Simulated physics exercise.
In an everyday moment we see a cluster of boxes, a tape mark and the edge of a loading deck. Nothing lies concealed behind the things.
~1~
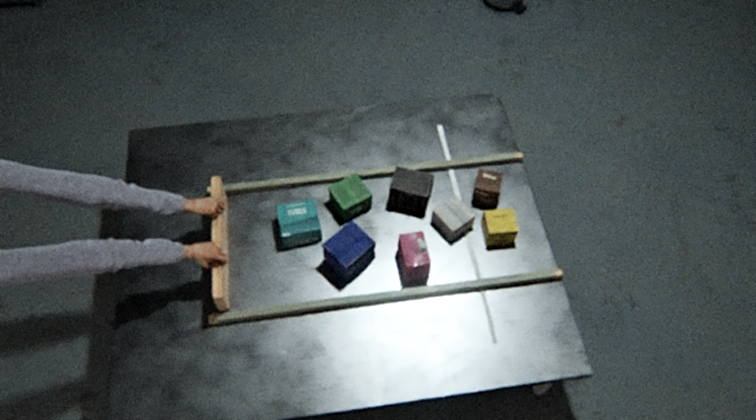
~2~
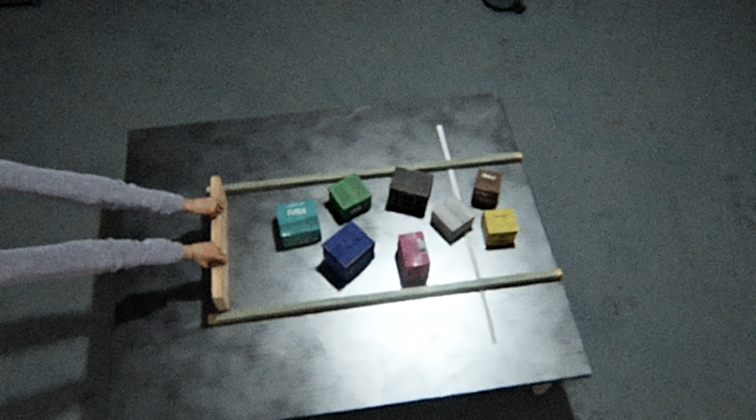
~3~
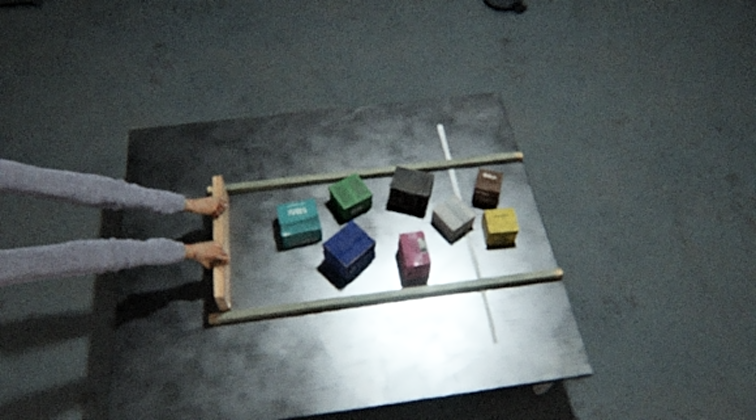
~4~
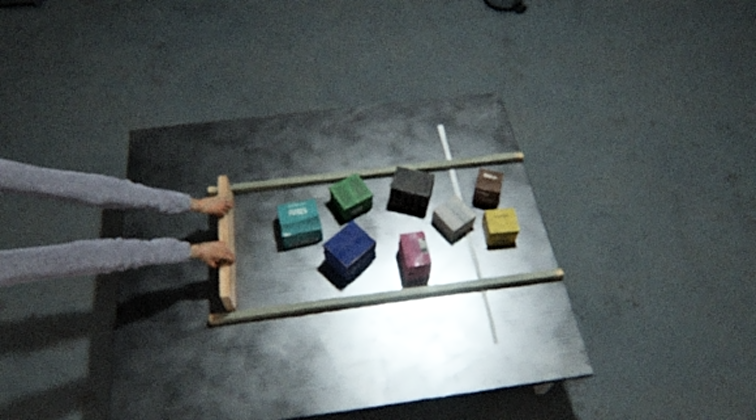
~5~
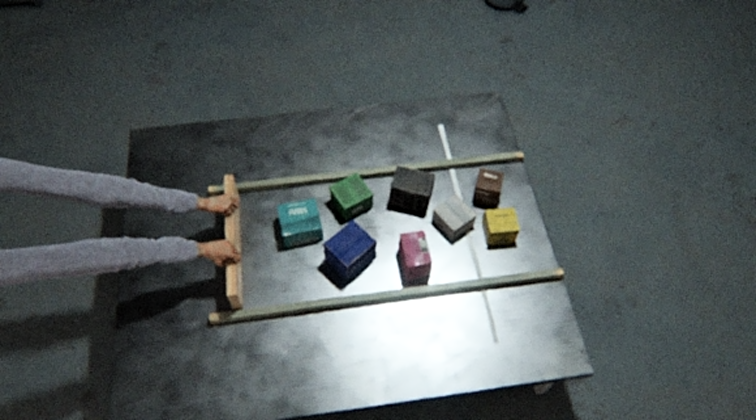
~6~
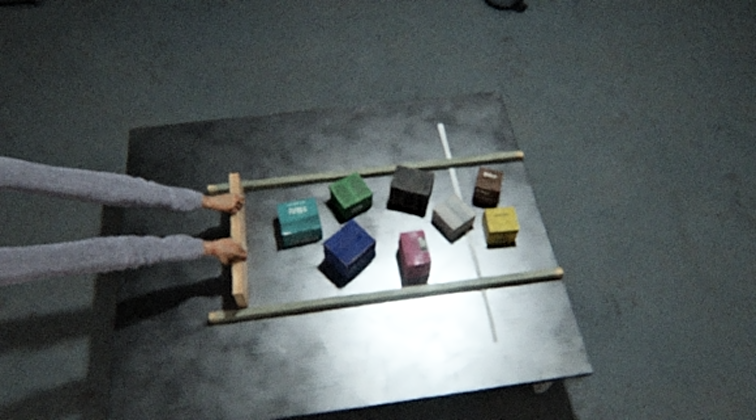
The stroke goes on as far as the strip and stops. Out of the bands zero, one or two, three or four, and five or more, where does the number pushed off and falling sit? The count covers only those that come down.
It sits at one or two.
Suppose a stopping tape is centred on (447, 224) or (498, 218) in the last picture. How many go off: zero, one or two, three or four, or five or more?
The falls would be none at all; five or over.
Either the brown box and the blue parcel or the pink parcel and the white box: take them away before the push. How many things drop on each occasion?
Counts - first: 1; second: 1.
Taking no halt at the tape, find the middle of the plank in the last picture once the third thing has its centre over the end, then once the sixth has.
It sits near (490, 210), and then near (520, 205).
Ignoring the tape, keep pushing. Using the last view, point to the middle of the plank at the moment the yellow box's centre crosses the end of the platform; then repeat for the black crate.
The middle is at (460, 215) when it's the yellow box, and at (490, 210) when it's the black crate.
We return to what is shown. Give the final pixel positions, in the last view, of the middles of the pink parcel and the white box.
Final spots - pink parcel (528, 242), white box (520, 213).
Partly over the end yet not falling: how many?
Looks like 0 of them.
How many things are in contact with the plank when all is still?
Count: 3.
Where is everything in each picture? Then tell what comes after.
In the first picture, yellow box (499, 227); brown box (487, 189); white box (453, 218); plank (220, 243); tape (465, 223).
In the second picture, brown box (486, 189); blue parcel (349, 251).
In the third picture, white box (453, 218); pink parcel (414, 256).
In the fourth picture, yellow box (500, 227); green tote (351, 198).
In the fifth picture, brown box (488, 188); turquoise box (300, 222).
In the sixth picture, yellow box (500, 225); brown box (487, 187); white box (454, 217); plank (239, 239); tape (465, 221).
A little later, none off yet; yellow box at rest near (500, 225); brown box at rest near (487, 187); white box at rest near (454, 217).
Next, none off yet; yellow box at rest near (500, 225); brown box at rest near (487, 187); white box moving near (455, 218).
When it is over, the number that fall off is one or two; down, brown box and yellow box.
